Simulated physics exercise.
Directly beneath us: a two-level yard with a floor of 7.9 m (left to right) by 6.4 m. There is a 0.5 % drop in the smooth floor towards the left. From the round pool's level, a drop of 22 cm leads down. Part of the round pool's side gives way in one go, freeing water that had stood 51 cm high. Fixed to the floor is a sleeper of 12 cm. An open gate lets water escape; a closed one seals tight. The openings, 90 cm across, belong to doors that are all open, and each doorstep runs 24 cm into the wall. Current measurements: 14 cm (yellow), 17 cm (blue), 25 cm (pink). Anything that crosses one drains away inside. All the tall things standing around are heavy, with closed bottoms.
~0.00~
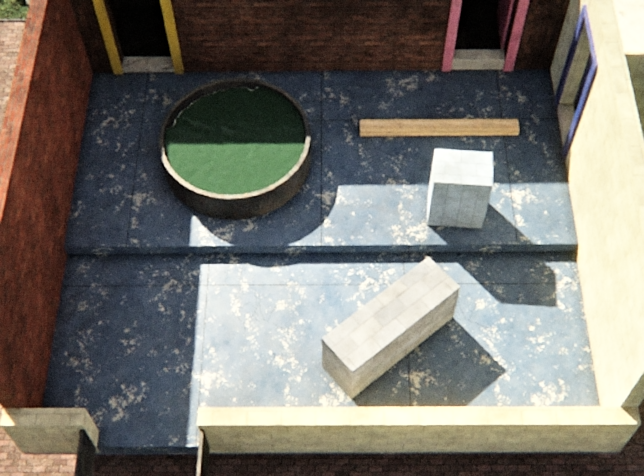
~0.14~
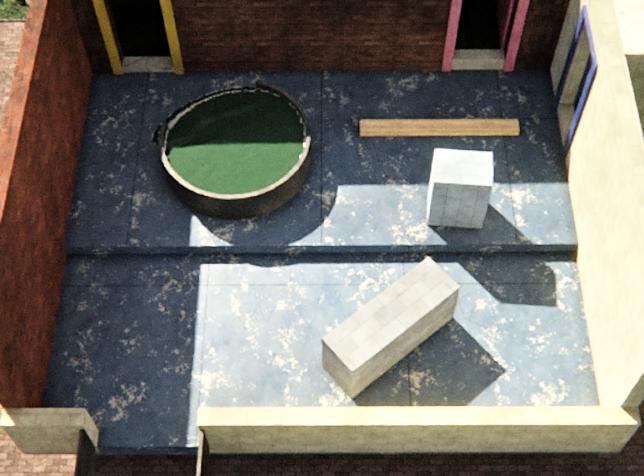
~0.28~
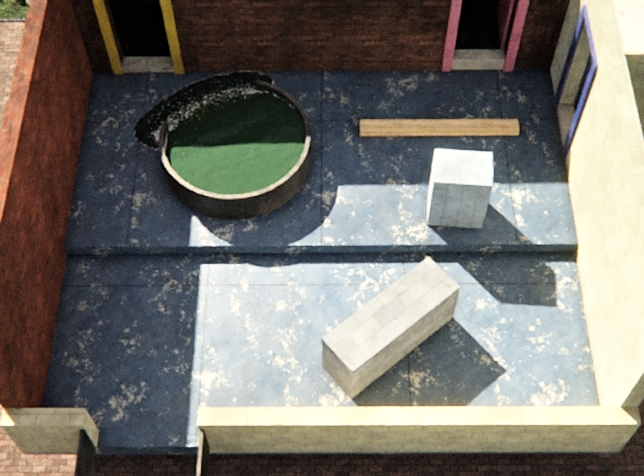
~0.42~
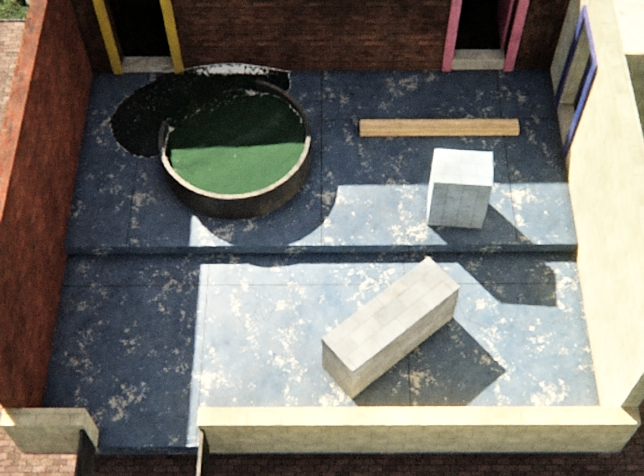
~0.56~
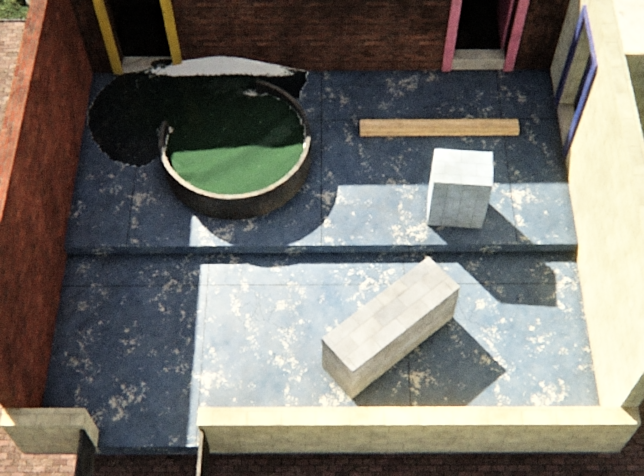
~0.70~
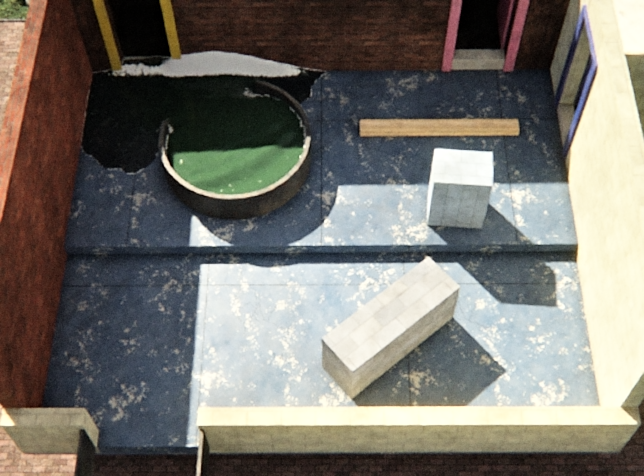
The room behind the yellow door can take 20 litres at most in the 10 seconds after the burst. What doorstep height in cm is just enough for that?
I would say about 26 cm is just enough.
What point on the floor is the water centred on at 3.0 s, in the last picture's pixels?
My guess is close to (201, 138).
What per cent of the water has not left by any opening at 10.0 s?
Remaining share: Around 76 %.
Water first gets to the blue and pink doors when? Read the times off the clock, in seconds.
Blue: 3.8 s; pink: 2.6 s.
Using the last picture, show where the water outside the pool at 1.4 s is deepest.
Near (103, 76).
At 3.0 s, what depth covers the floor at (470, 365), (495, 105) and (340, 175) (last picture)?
Depth: About 0, 1, 1 cm.
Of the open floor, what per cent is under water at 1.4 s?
Around 10 per cent of the free floor.
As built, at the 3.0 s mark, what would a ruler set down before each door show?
Reading in centimetres: Yellow = 26, blue = 0, pink = 3.
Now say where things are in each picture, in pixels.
The first picture shows still water, 51 cm deep, in the round pool at (235, 139); the yellow door at (139, 31) is dry.
In the second picture, the gap is on the far side, the front 0.3 m out at (160, 131); the back of the round pool holds 51 cm.
In the third picture, the gap is on the far side, the front 0.7 m out at (143, 123); the back of the round pool holds 51 cm.
In the fourth picture, the front is at (119, 114), 1.1 m from the gap on the far side; 2.6 m2 of floor is wet, 51 cm left at the back.
In the fifth picture, the front is at (104, 95), 1.6 m from the gap on the far side; 3.5 m2 of floor is wet, 51 cm left at the back.
In the sixth picture, the front is at (93, 76), 2.0 m from the gap on the far side; 4.0 m2 of floor is wet, 51 cm left at the back; water is at the yellow door at (139, 31).
After 1.4 s water covers 10 % of the floor, deepest (48 cm) near (103, 76); 27 cm at the yellow door, 20 litres in over its 14 cm doorstep.
After 3.0 s water covers 35 % of the floor, deepest (29 cm) near (92, 84); 26 cm at the yellow door, 112 litres in over its 14 cm doorstep.
After 10.0 s water covers 75 % of the floor, deepest (7 cm) near (40, 430); 6 cm at the yellow door, 152 litres in over its 14 cm doorstep.
At the yellow door as built, the water arrived by 0.6 s and peaked near 30 cm at 2.0 s.
Run again over the same 10 s with other heights there, 45 litres in over 22.5 cm, 8 litres over 30 cm. The limit of 20 litres is kept from about 26 cm up.
